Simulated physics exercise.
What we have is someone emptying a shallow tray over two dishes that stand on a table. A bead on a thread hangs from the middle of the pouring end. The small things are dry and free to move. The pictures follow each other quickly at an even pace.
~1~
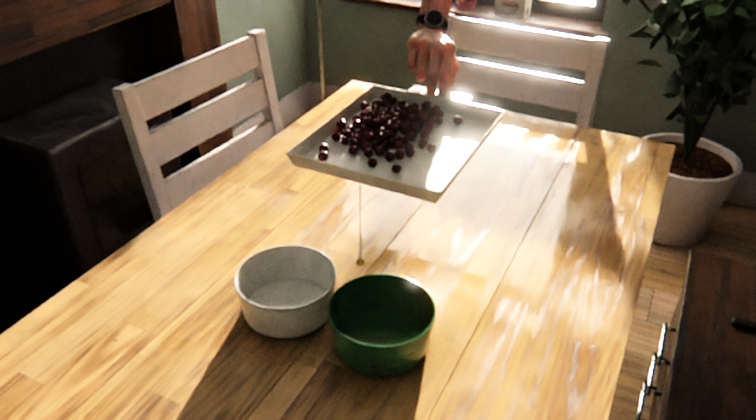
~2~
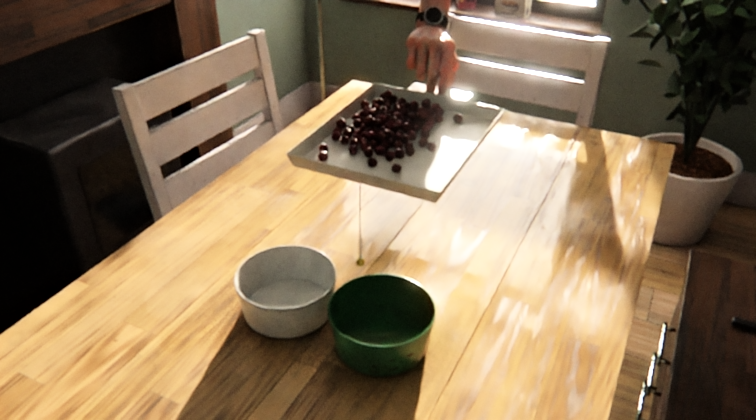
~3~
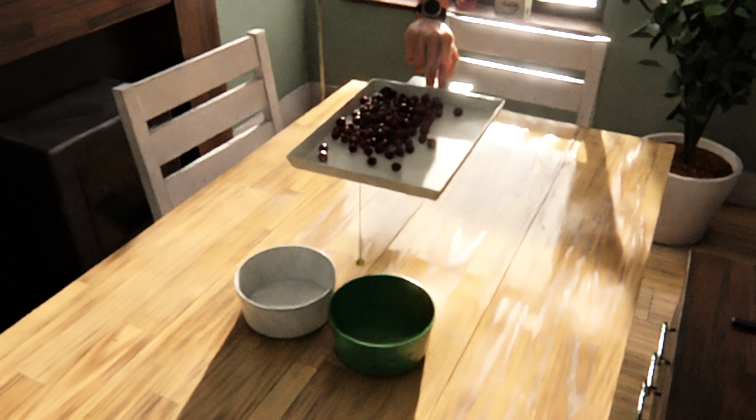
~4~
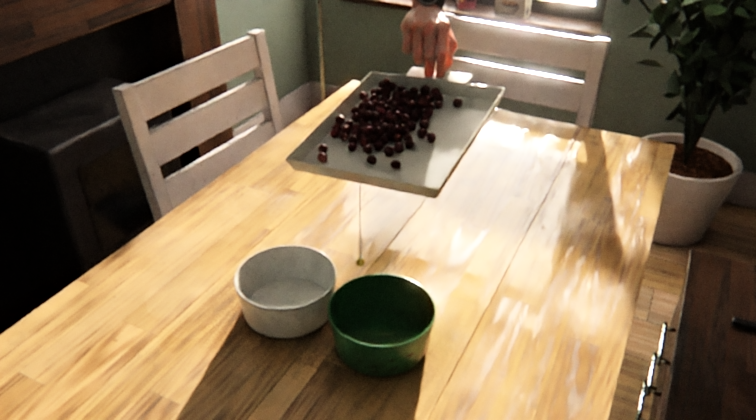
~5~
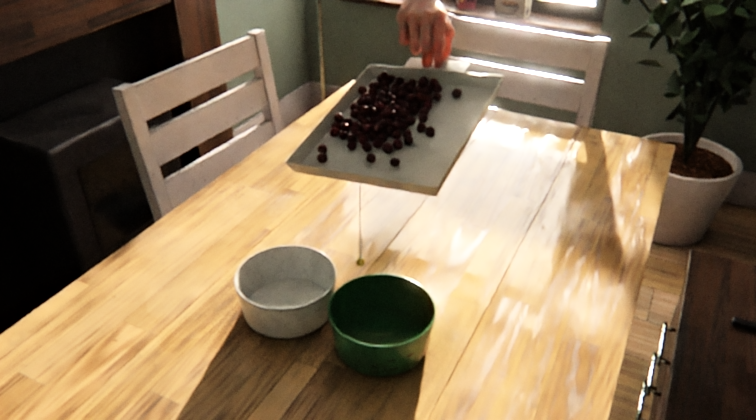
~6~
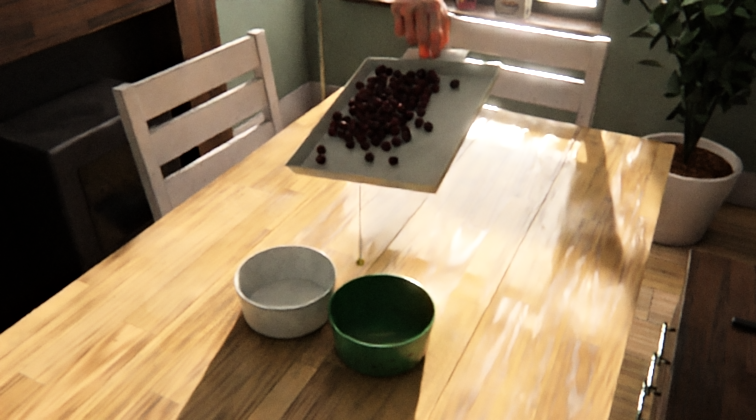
A hand raises the far end of a shallow tray of dark cherries above two bowls.
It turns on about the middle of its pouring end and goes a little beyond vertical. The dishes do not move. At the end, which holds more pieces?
It favours the left dish.
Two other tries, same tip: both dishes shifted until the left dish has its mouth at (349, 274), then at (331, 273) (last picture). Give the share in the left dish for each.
First some 30, then 50 per cent.
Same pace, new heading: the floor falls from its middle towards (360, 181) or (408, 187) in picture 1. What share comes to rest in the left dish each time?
Roughly 40 per cent, and 0 per cent.
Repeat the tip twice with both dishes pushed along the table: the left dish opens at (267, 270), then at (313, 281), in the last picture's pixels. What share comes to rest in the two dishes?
About 80 and 50 per cent.
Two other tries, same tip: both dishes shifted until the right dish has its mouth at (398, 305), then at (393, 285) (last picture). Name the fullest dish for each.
The first try: The left one. The second: The dish on the left.
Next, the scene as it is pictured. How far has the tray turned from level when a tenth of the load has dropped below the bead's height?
Near 110 degrees.
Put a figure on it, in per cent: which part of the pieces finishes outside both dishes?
Close to 20 per cent.
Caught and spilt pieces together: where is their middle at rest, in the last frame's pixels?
Around (287, 298).
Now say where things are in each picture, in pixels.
In the first picture, corners of the pouring end at (292, 152) and (437, 189), level; middle of the load at (390, 126), dried cherries; left dish at (258, 319); right dish at (357, 357); bead on its thread at (361, 262).
In the second picture, corners of the pouring end at (292, 152) and (437, 189), level; middle of the load at (390, 125).
In the third picture, corners of the pouring end at (292, 154) and (436, 187), tipped barely, lowest at the left corner; middle of the load at (389, 121).
In the fourth picture, corners of the pouring end at (291, 157) and (435, 185), tipped a little, lowest at the left corner; middle of the load at (389, 116).
In the fifth picture, corners of the pouring end at (291, 160) and (434, 183), tipped a little, lowest at the left corner; middle of the load at (388, 111).
In the sixth picture, corners of the pouring end at (291, 162) and (432, 182), tipped clearly, lowest at the left corner; middle of the load at (386, 106); left dish at (258, 319); right dish at (357, 357).
Soon after the last picture, tray tipped steeply; nearly all on the tray; a stray few in the left dish; a stray few in the air.
A little later, tray tipped past a quarter turn; nearly all on the tray; a stray few in the left dish; a stray few outside both; a stray few in the air.
Later still, tray tipped past a quarter turn; a stray few in the right dish; most in the left dish; about a quarter outside both.
At rest, tray tipped past a quarter turn; a stray few in the right dish; most in the left dish; about a quarter outside both.
